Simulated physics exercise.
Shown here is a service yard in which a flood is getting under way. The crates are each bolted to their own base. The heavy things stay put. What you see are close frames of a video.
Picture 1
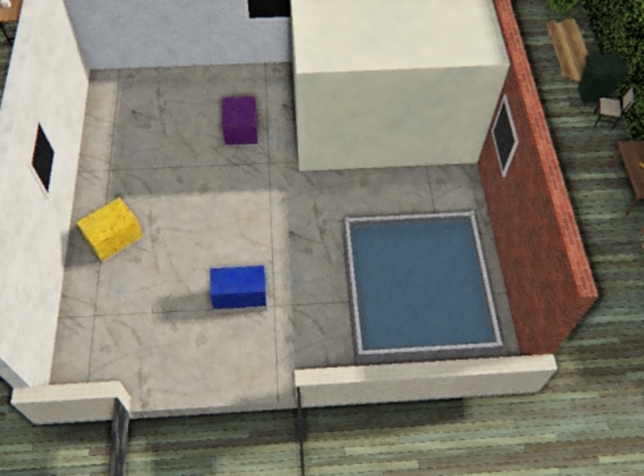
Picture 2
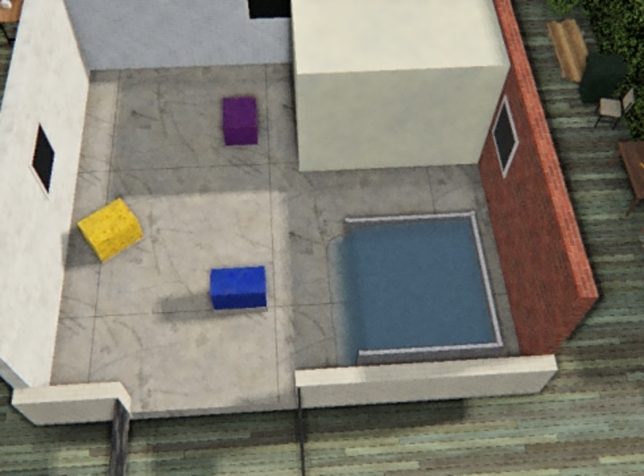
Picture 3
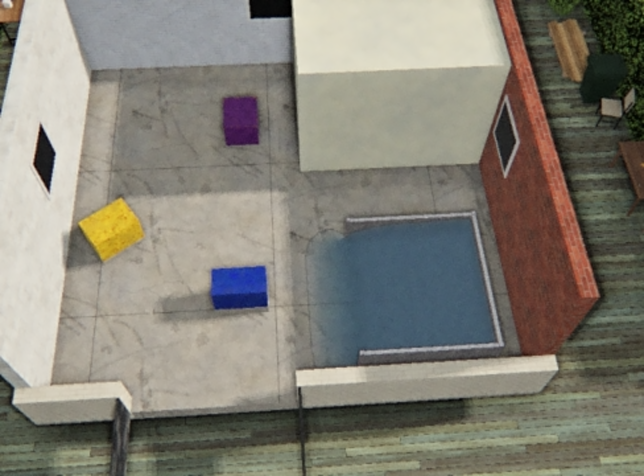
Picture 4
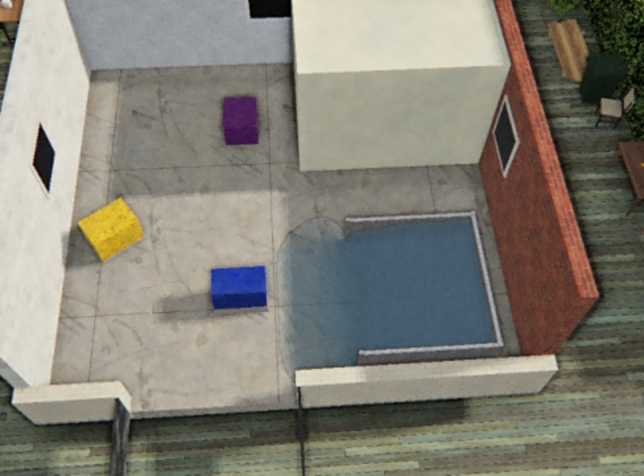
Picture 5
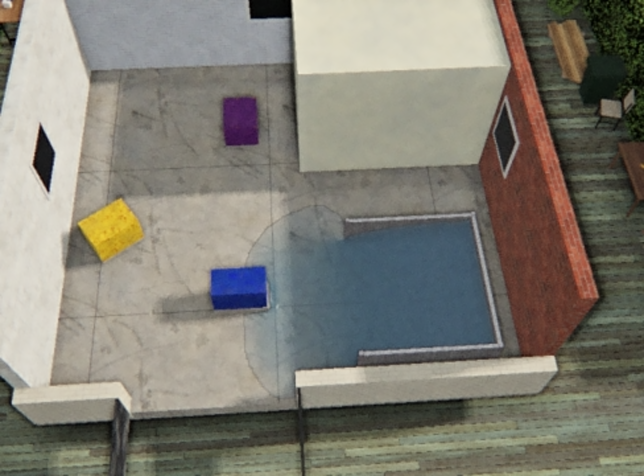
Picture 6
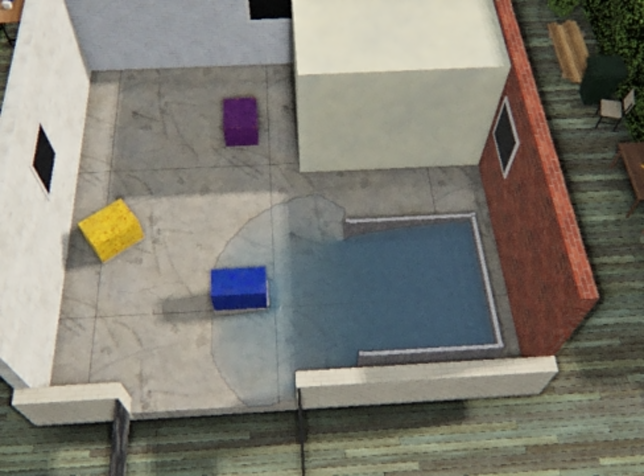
The clip opens on a walled concrete yard with still water in a rimmed tank at right and yellow, purple and blue blocks standing apart. The tank's left rim disappears and water pours out leftward, then fans across the floor in a thin, curved sheet that reaches the unmoving blue block.
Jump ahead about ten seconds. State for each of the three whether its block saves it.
As I see it, I expect the blue crate to get touched, I expect the purple crate to get touched, I expect the yellow crate to get touched.
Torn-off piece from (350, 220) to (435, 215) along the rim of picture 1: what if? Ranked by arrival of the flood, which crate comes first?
The crate marked purple, by my reading.
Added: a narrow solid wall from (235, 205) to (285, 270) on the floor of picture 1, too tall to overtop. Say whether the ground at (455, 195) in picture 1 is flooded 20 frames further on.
There: Not flooded.
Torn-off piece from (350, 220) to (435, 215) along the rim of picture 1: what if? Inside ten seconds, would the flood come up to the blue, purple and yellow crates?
Blue crate is not reached; purple crate is reached; yellow crate is reached.
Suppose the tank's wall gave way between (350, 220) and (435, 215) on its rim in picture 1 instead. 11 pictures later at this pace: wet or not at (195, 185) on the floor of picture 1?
My call for that point is drenched.
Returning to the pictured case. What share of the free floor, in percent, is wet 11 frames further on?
Near 55 in a hundred.
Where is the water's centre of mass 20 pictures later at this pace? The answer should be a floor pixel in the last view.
Point: (238, 274).
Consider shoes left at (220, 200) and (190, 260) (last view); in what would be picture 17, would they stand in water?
Wet, wet.
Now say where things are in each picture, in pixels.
The first frame shows still water in the open tank at (419, 281).
In the second frame, water pours out at (354, 297) and has run to (343, 238).
In the third frame, the front is at (324, 236), out from the gap at (355, 298).
In the fourth frame, water pours out at (354, 298) and has run to (319, 222).
In the fifth frame, the front is at (276, 228), out from the gap at (354, 299).
In the sixth frame, water pours out at (354, 299) and has run to (226, 254).
A moment on, water covers 40 % of the floor; the blue crate water round its plinth, the purple crate not reached, the yellow crate water round its plinth.
Next, water covers 55 % of the floor; the blue crate water round its plinth, the purple crate water round its plinth, the yellow crate water round its plinth.
Then, water covers 70 % of the floor; the blue crate water round its plinth, the purple crate water round its plinth, the yellow crate water round its plinth.
Later, water covers 85 % of the floor; the blue crate water round its plinth, the purple crate water round its plinth, the yellow crate water round its plinth.
In the end, water covers 95 % of the floor; the blue crate was topped, the purple crate was topped, the yellow crate was topped.
